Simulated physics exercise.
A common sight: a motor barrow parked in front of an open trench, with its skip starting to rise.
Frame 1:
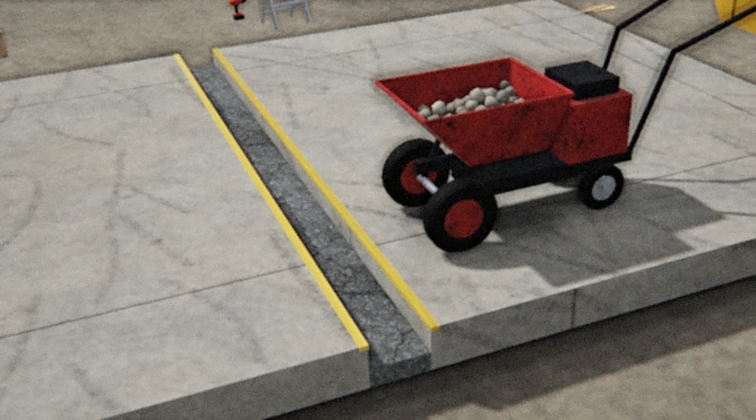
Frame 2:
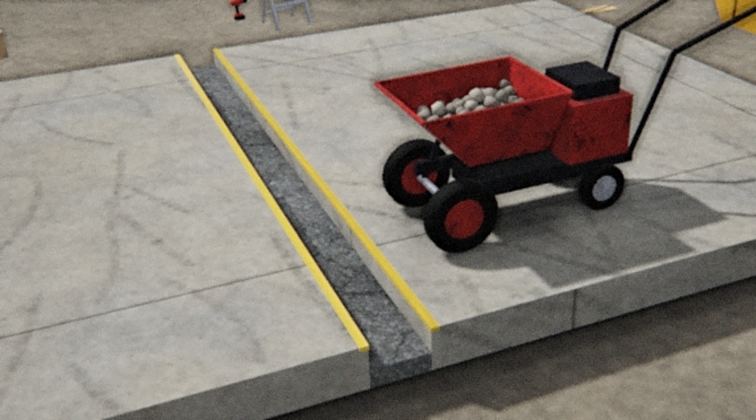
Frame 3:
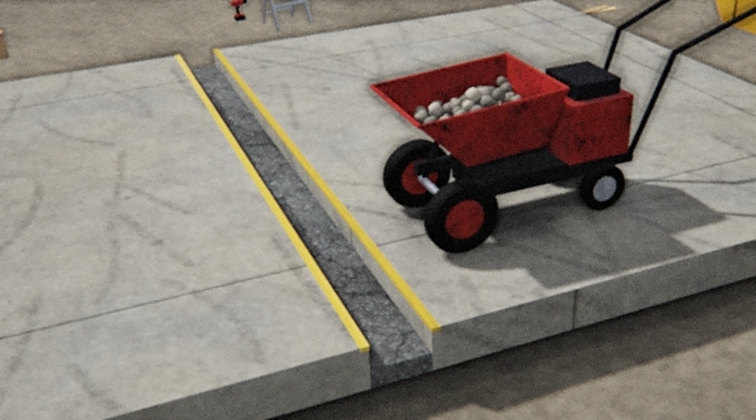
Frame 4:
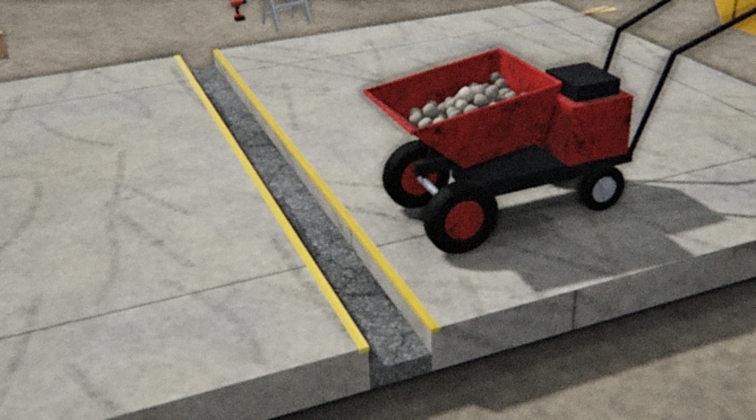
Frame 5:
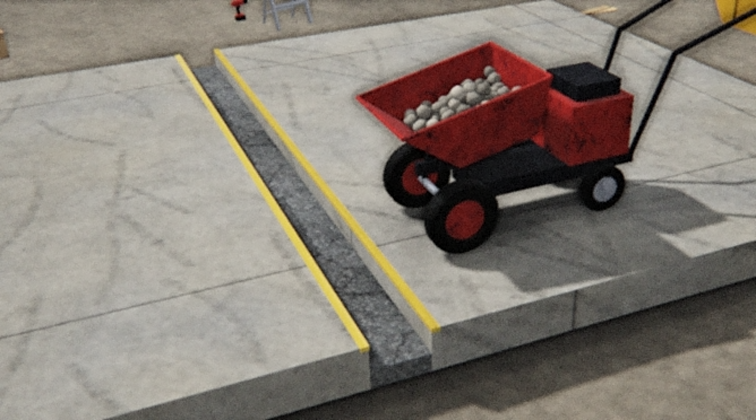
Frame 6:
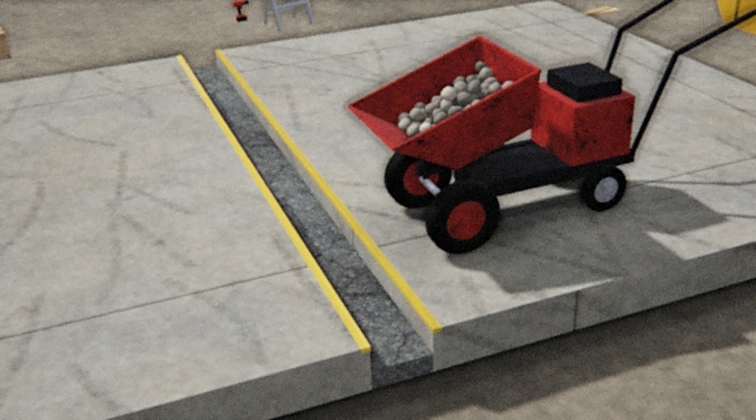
Red motor barrow standing beside a yellow-edged trench in a concrete slab, its skip of pebbles slowly tilting forward to the left.
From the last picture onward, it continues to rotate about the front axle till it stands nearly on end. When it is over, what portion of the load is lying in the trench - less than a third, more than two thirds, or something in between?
The trench is given a third at least and two thirds at most of what is tipped.
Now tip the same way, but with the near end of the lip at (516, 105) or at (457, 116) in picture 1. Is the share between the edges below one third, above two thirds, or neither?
In the first case under a third, in the second case above two thirds.
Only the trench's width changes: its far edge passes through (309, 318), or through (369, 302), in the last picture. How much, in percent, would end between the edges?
The first case gives around 90 percent, and the second around 0 percent.
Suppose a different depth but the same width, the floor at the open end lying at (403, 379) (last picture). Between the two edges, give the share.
About 70 per cent.
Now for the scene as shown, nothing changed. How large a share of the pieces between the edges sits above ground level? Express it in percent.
20 per cent, near enough.
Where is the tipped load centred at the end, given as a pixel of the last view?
(318, 251).
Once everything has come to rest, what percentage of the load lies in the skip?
Some 15 in a hundred.
Soon, skip tipped steeply; all in the skip.
A while on, skip tipped right over; most in the skip; a small part in or heaped over the trench; a small part beyond it; a stray few falling.
Towards the end, skip tipped right over; about a quarter in the skip; about half in or heaped over the trench; about a third beyond it.
Finally, skip tipped right over; a small part in the skip; about half in or heaped over the trench; about a third beyond it.
